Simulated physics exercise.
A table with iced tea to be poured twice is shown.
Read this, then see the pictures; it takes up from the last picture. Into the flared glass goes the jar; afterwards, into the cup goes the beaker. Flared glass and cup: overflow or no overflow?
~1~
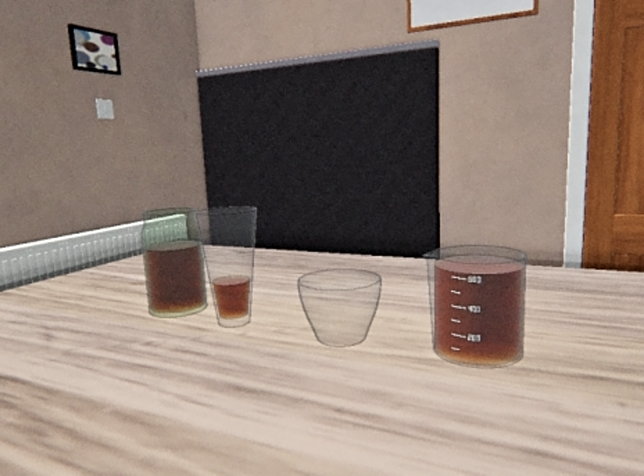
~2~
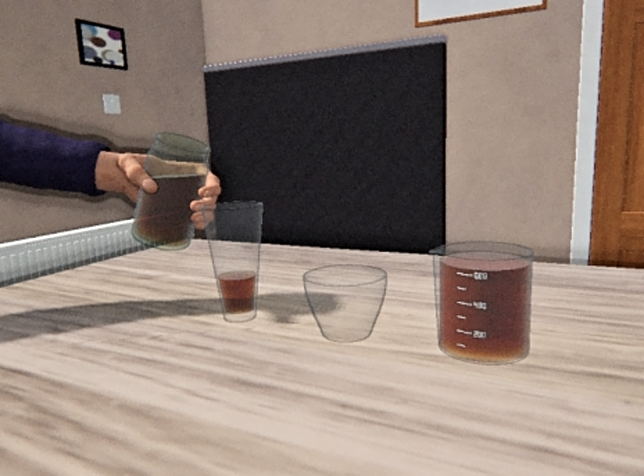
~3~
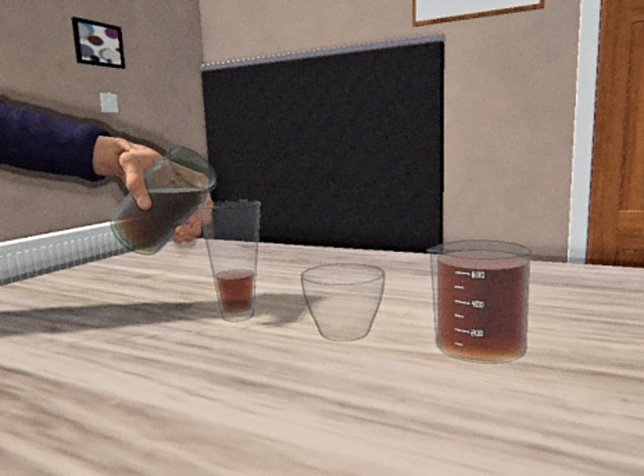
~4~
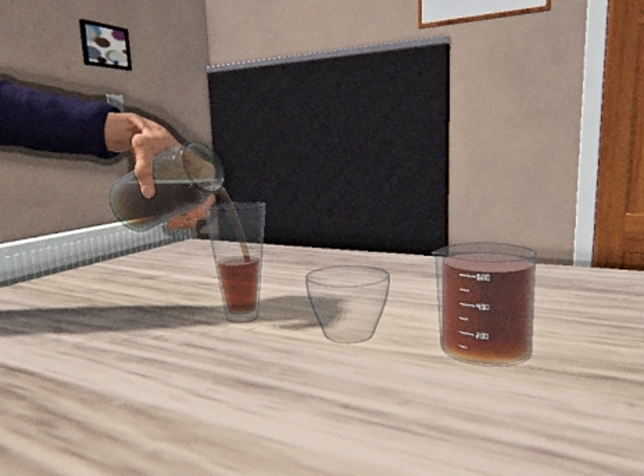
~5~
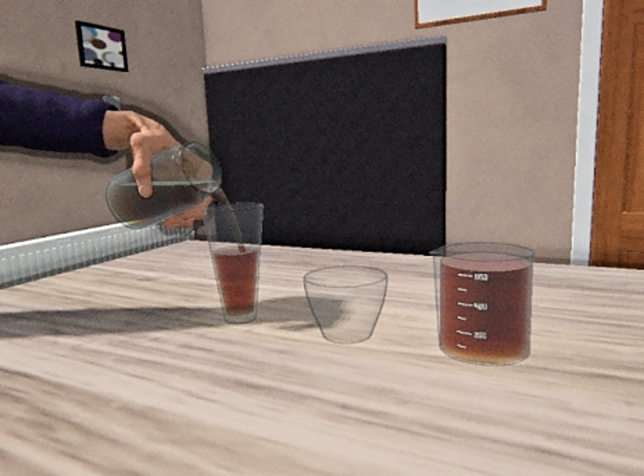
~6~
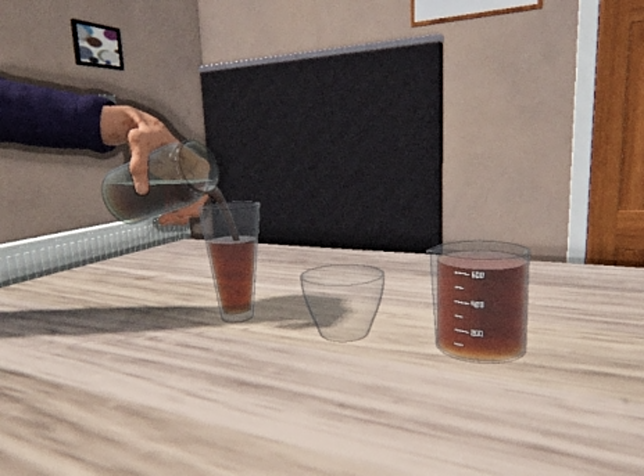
As I see it, the flared glass lacks the capacity; the cup lacks the capacity.
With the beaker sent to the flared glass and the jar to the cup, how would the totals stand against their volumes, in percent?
In order, around 190 and 130 percent.
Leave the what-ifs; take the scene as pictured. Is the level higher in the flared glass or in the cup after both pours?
It ends up higher in the flared glass.
Soon after, the flared glass is nearly full.
Later, the flared glass is full to the brim and has run over.
In the end, the flared glass is full to the brim and has run over; the cup is full to the brim and has run over.
